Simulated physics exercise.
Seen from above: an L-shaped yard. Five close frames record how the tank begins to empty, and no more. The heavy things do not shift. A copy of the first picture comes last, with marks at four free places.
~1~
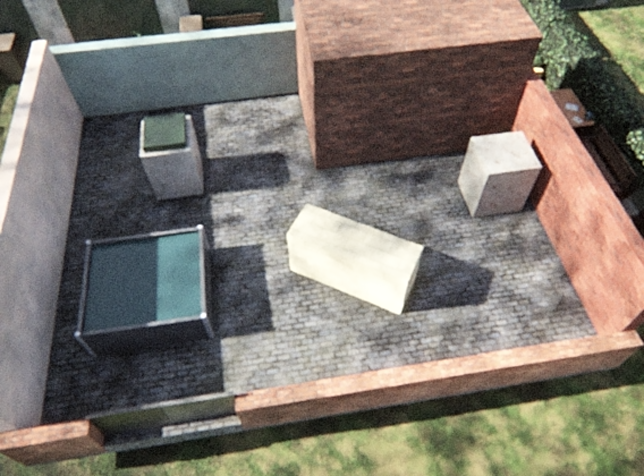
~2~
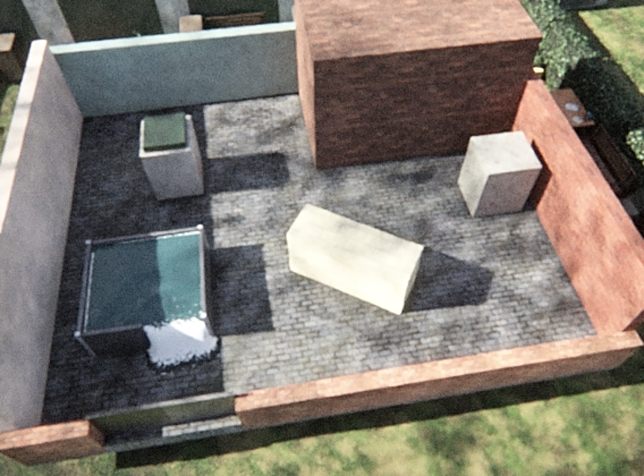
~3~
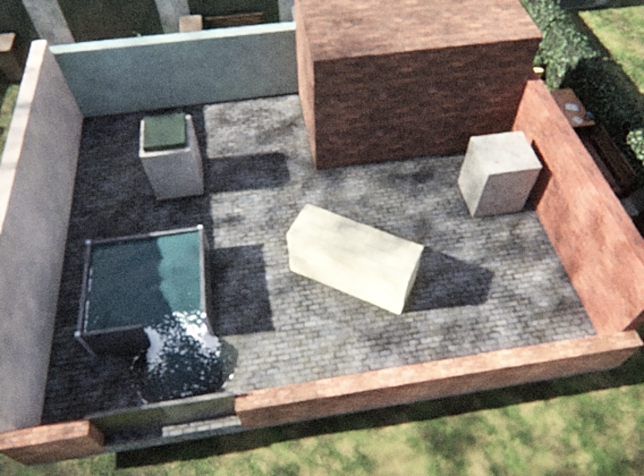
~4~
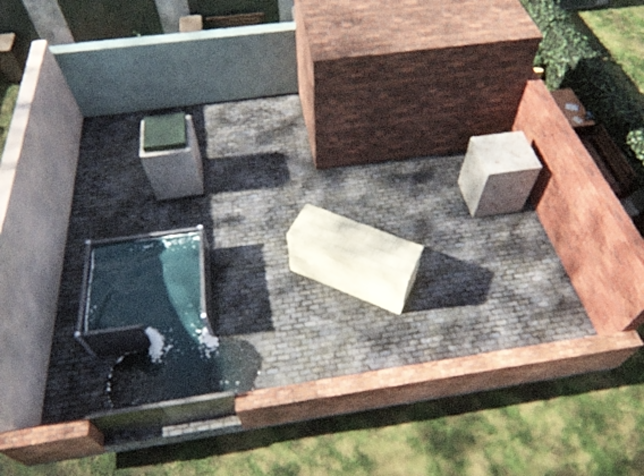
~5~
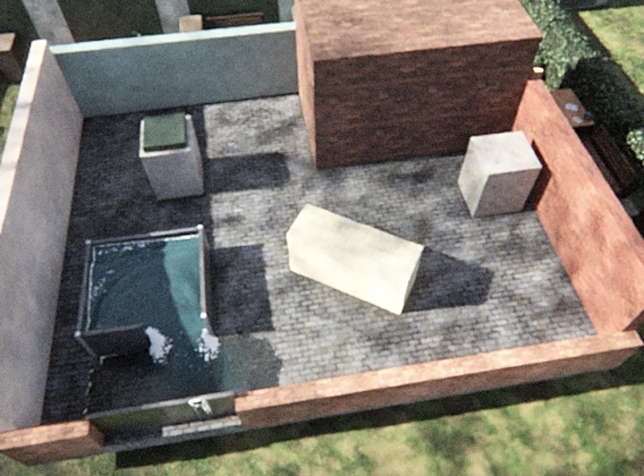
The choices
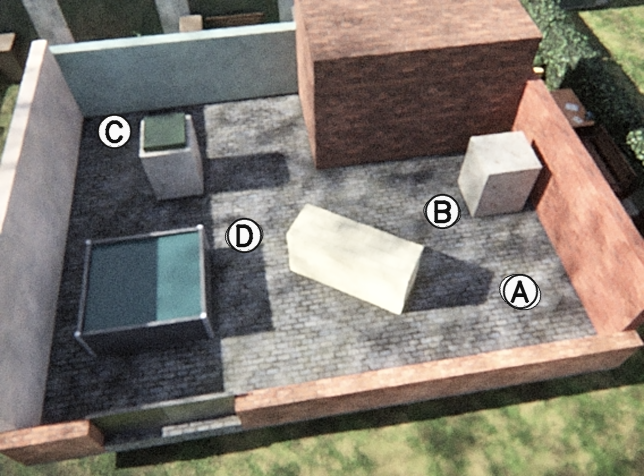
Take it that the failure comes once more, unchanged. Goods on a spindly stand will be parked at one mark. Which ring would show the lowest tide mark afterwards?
Place B does it best.
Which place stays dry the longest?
That is place B.
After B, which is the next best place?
That is place D.
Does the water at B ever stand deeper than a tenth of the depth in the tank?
No, it does not.
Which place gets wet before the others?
A.
In white, A at (520, 291); B at (442, 211); C at (114, 131); D at (244, 235).
For place A, the water peaks at about 16 % of the depth that stood in the tank.
For place B, the water peaks at about 4 % of the depth that stood in the tank.
For place C, the water peaks at about 16 % of the depth that stood in the tank.
For place D, the water peaks at about 10 % of the depth that stood in the tank.
